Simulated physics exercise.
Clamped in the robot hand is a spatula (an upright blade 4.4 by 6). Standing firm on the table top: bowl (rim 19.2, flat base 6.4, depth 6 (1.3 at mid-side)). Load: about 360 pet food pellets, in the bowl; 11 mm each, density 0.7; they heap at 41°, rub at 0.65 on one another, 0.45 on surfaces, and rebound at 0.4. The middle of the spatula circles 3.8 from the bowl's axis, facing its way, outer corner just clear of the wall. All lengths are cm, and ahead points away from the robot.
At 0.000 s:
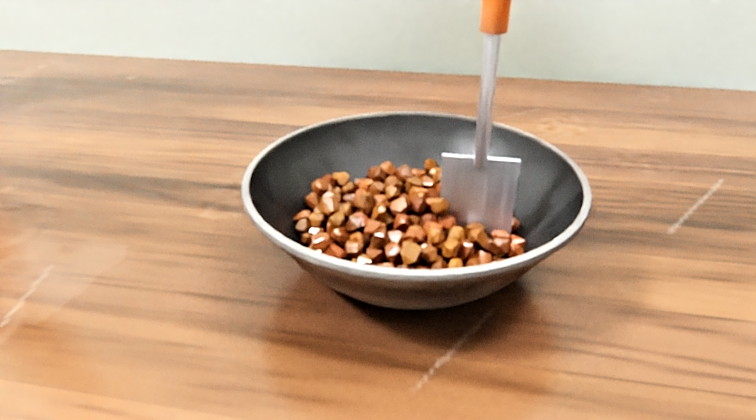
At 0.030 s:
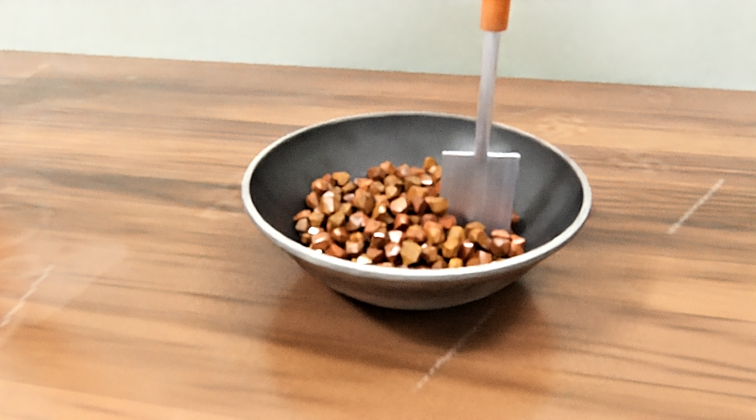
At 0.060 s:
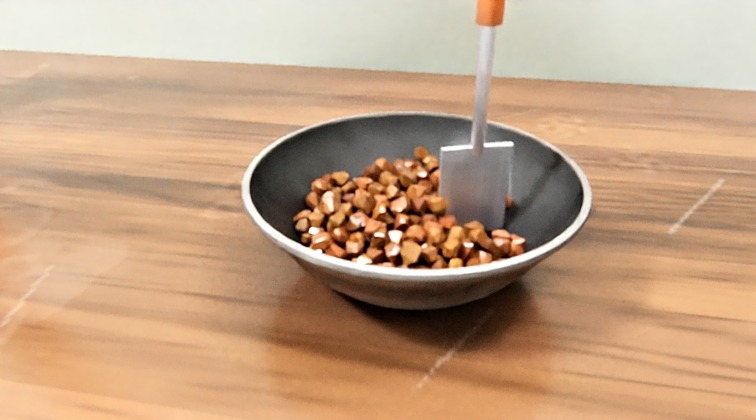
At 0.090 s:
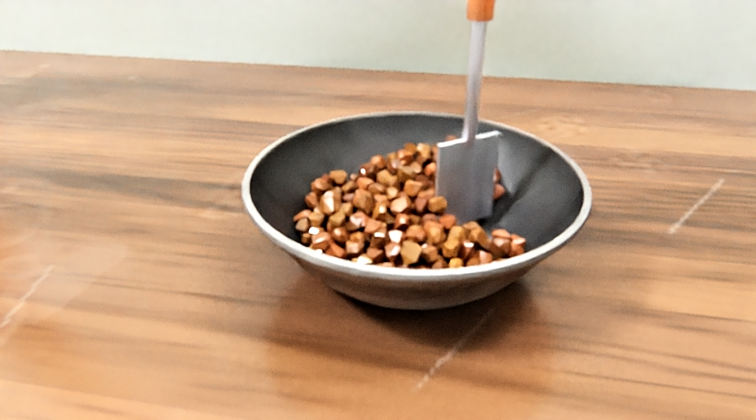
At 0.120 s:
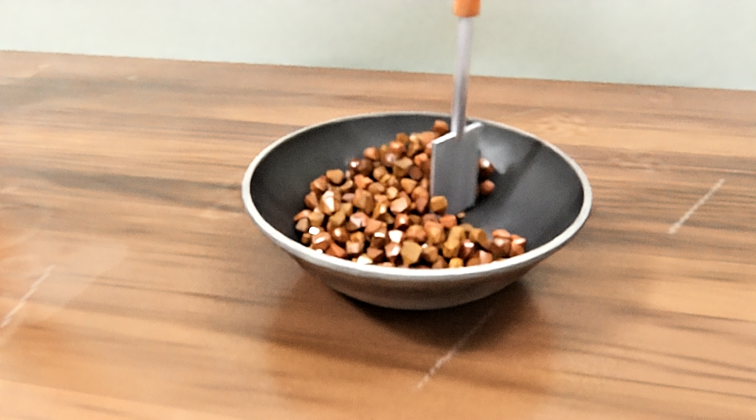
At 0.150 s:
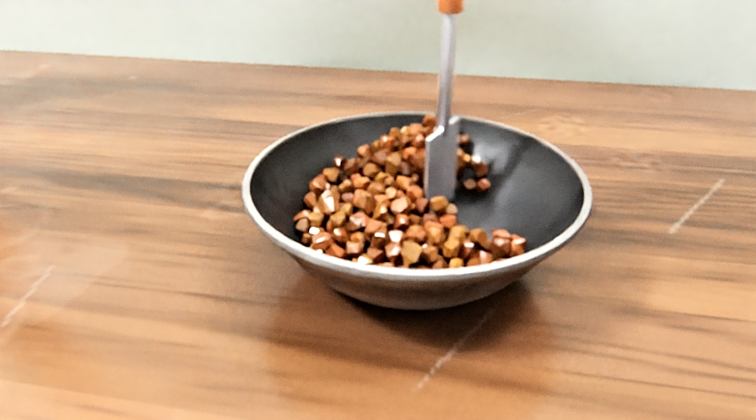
In a dark bowl on a wooden table, a spatula sweeps brown pellets toward the back.
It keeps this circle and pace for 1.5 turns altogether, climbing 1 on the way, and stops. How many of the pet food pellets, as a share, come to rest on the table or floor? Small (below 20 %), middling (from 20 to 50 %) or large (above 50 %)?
On the table or floor the share is small, below 20 %.
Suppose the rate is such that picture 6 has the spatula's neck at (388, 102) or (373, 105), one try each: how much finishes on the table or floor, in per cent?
Some 30 and 40 per cent.
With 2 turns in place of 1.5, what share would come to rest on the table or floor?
It would be near 10 per cent.
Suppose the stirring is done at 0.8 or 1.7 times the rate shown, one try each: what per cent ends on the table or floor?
About 5 and 30 per cent.
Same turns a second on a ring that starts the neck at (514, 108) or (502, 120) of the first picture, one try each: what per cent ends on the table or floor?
Some 15 and 15 per cent.
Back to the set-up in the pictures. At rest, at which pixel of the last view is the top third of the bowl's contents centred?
Around (332, 218).
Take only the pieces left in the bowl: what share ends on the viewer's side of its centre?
Roughly 55 per cent.
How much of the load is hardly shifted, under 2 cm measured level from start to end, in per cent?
Roughly 5 per cent.
After 0.49 s, 254° round, highest piece 8 above the table; 355 in the bowl, 3 on the table or floor, 6 in flight or on the tool.
After 0.83 s, 77° round, highest piece 8 above the table; 340 in the bowl, 23 on the table or floor, 1 in flight or on the tool.
After 1.20 s, 180° round, highest piece 7 above the table; 329 in the bowl, 35 on the table or floor.
After 1.90 s, 180° round, highest piece 7 above the table; 329 in the bowl, 35 on the table or floor.
In the end, 329 in the bowl, 35 on the table or floor. That is 10 % on the table or floor.
